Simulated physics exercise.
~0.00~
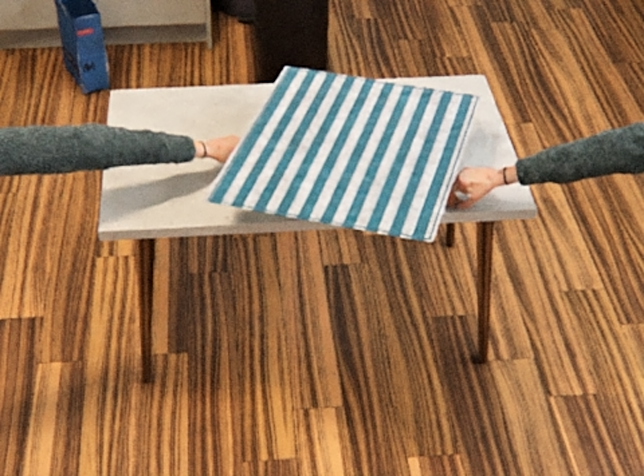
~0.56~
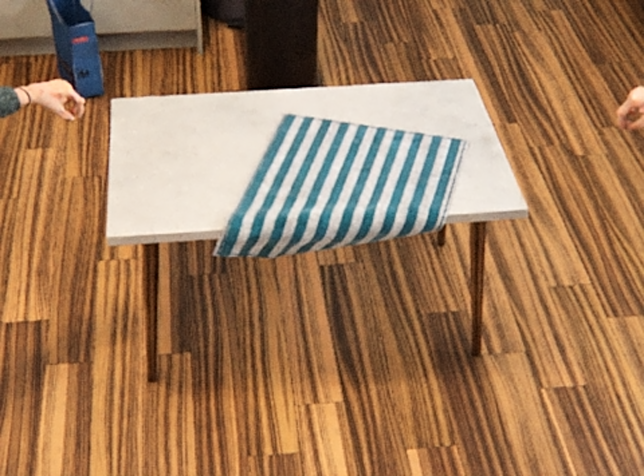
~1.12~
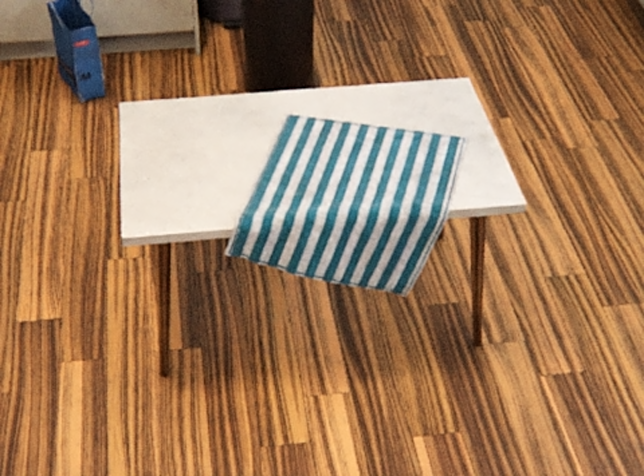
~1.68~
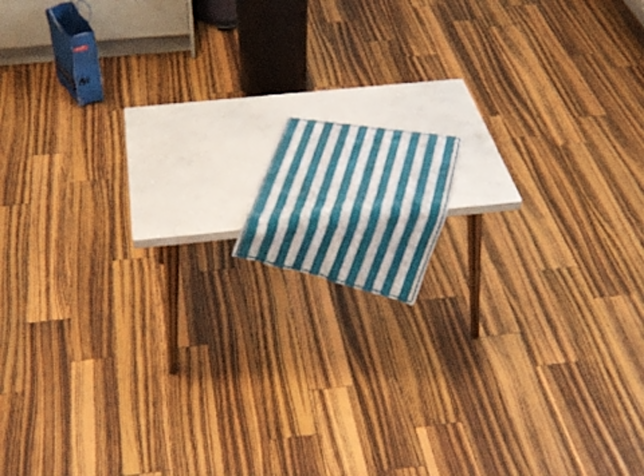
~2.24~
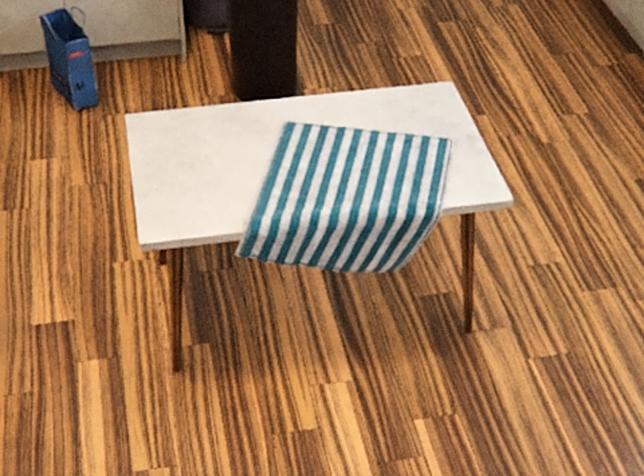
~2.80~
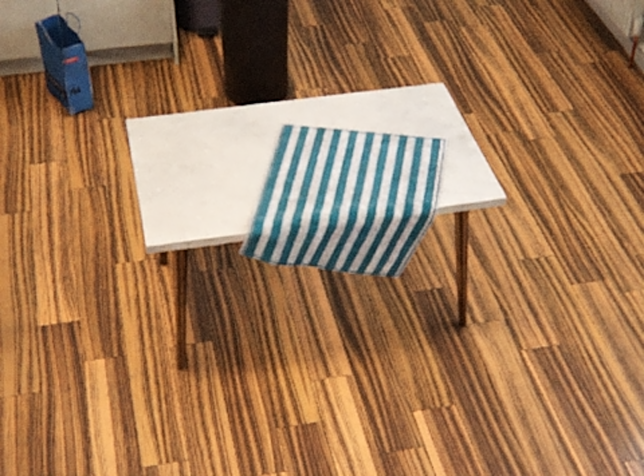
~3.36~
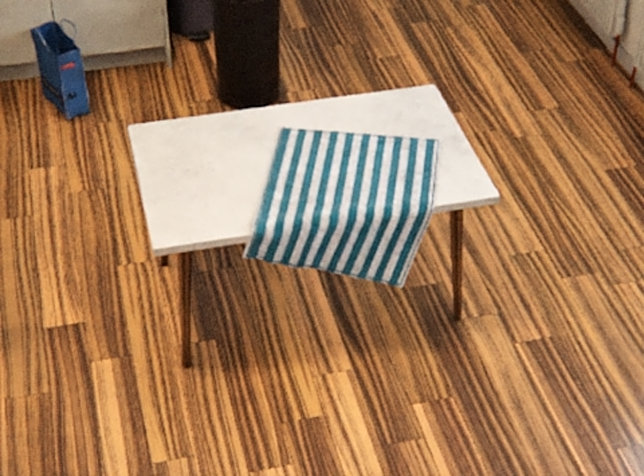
In a room with a striped wooden floor, two hands hold a teal-and-white striped towel over a pale table, then let go and withdraw. The towel settles with its front part draped over the near edge, sways slightly, and stays on the table as the view drifts sideways.
